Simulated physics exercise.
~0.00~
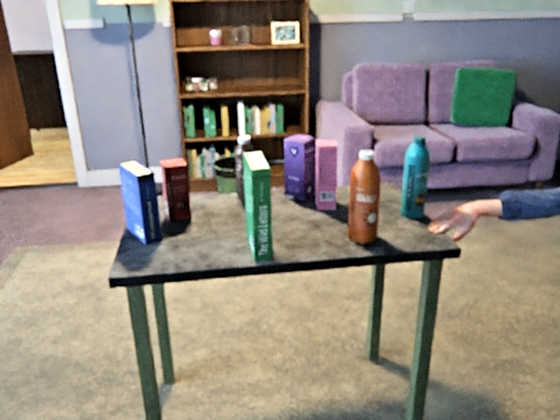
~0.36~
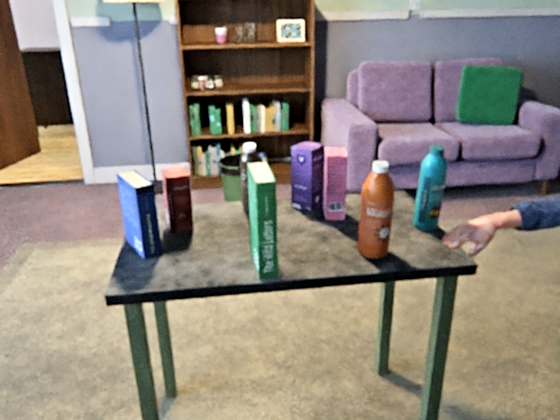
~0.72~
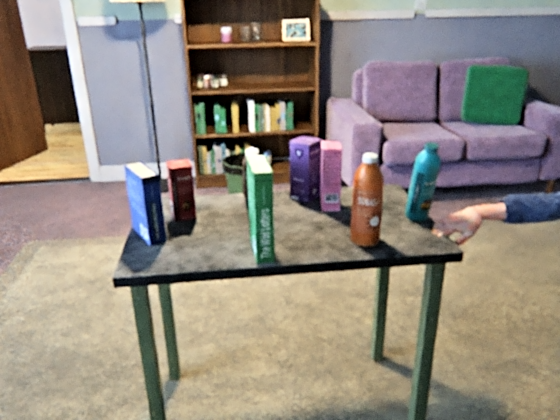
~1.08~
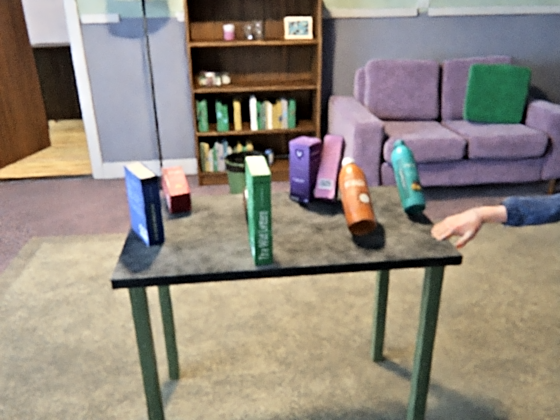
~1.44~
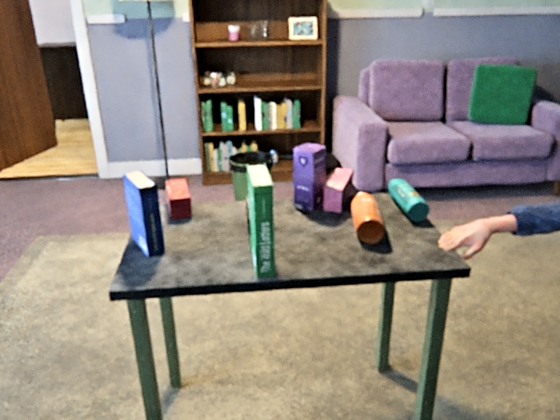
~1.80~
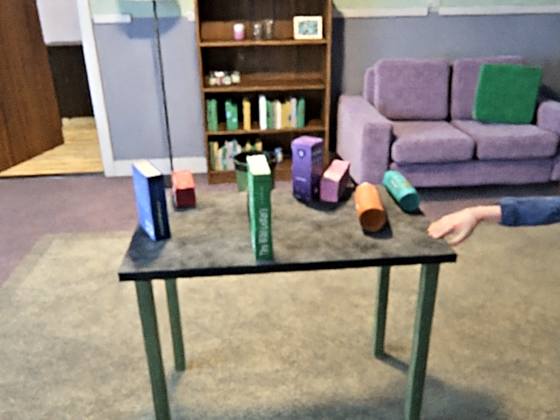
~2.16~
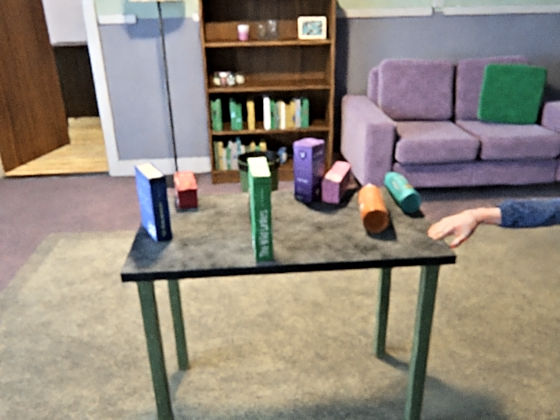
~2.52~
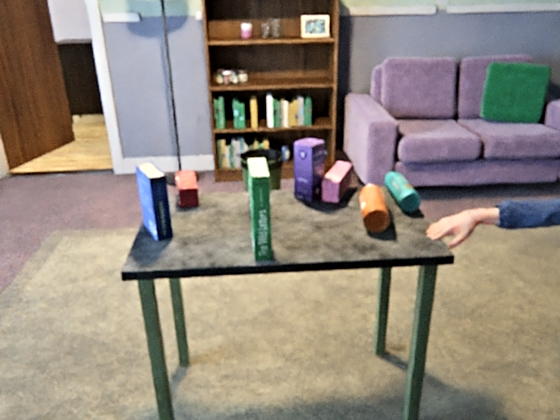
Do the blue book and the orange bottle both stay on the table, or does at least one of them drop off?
Both stay on the table. The blue book is still standing, while the orange bottle has tipped over and lies on its side on the top.
Living room, with bottles and some cartons toppling on a small table beside a hand, two books and purple carton staying upright.
